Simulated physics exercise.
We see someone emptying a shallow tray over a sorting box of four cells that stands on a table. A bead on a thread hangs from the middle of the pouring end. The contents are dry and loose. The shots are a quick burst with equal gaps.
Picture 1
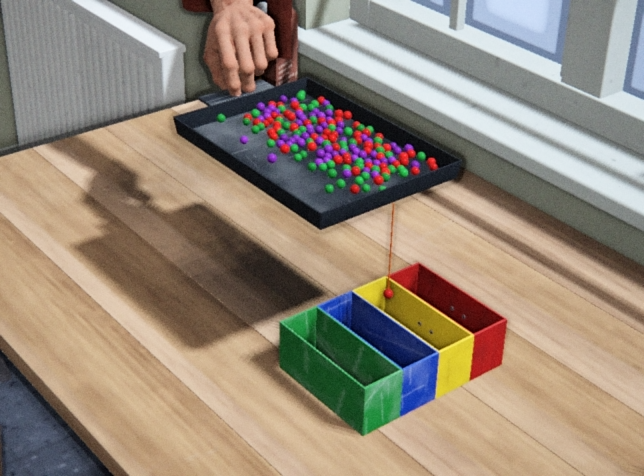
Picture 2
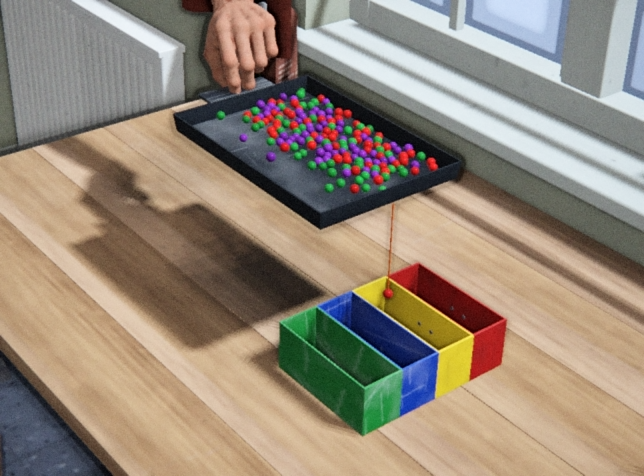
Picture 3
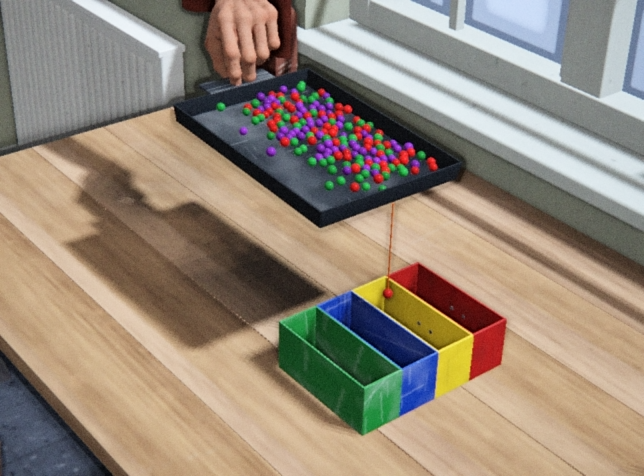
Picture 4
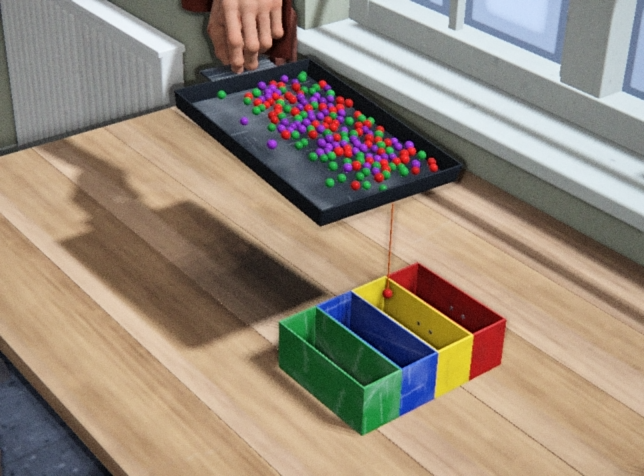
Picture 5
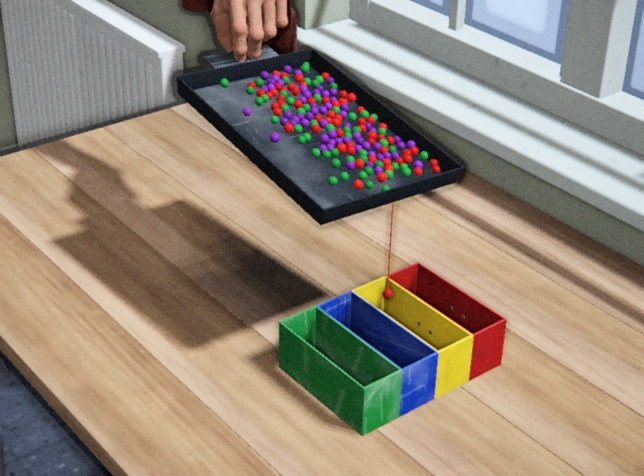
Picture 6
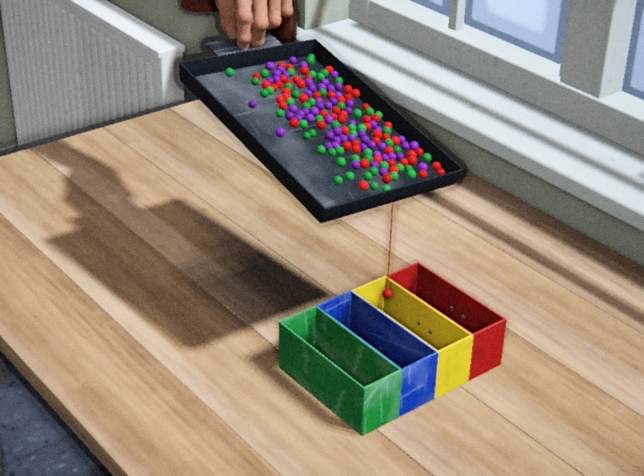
On a wooden table by a window, a hand gradually raised the back of a dark tray of colourful beads above a green, blue, yellow and red box, and the beads shifted slightly.
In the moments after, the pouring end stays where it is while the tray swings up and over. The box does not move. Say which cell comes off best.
The red one ends fullest.
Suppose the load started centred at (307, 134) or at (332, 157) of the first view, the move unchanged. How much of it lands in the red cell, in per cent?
The first gives 50 %, the second 40 %.
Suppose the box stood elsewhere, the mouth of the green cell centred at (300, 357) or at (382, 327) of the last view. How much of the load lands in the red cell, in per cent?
First some 10, then 30 per cent.
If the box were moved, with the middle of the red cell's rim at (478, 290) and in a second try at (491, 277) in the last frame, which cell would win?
One: The red cell. Two: The cell in yellow.
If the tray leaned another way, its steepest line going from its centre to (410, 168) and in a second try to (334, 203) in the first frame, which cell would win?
One: The cell in red. Two: The green cell.
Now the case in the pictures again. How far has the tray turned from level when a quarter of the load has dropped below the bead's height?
At about 85°.
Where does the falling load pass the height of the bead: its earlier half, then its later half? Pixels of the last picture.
The first part at (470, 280); the rest at (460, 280).
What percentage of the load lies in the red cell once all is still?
Roughly 40 in a hundred.
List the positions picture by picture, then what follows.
The first picture shows corners of the pouring end near (321, 211) and (458, 160), level; middle of the load near (332, 139), round plastic beads; bead on its thread near (388, 294); green cell near (382, 398); blue cell near (419, 380); yellow cell near (454, 362); red cell near (488, 345).
The second picture shows corners of the pouring end near (321, 211) and (458, 161), level; middle of the load near (332, 138).
The third picture shows corners of the pouring end near (322, 210) and (458, 162), tipped barely, lowest at the right corner; middle of the load near (332, 134).
The fourth picture shows corners of the pouring end near (323, 209) and (459, 164), tipped a little, lowest at the right corner; middle of the load near (333, 128).
The fifth picture shows corners of the pouring end near (324, 208) and (459, 166), tipped a little, lowest at the right corner; middle of the load near (336, 123).
The sixth picture shows corners of the pouring end near (326, 206) and (460, 168), tipped a little, lowest at the right corner; middle of the load near (341, 119), all but a few on the move; green cell near (382, 398); blue cell near (418, 380); yellow cell near (453, 362); red cell near (487, 345).
Shortly afterwards, tray tipped steeply; all but a few on the tray; only a few falling or outside the box.
Next, tray tipped right over; a little on the tray; near a third in the red cell; a little in the yellow cell; only a few in the blue cell; near half falling or outside the box.
Some moments later, tray tipped past a quarter turn; near half in the red cell; a little in the yellow cell; only a few in the blue cell; near half falling or outside the box.
In the end, tray tipped past a quarter turn; near half in the red cell; a little in the yellow cell; only a few in the blue cell; none at all in the green cell; near half outside the box.
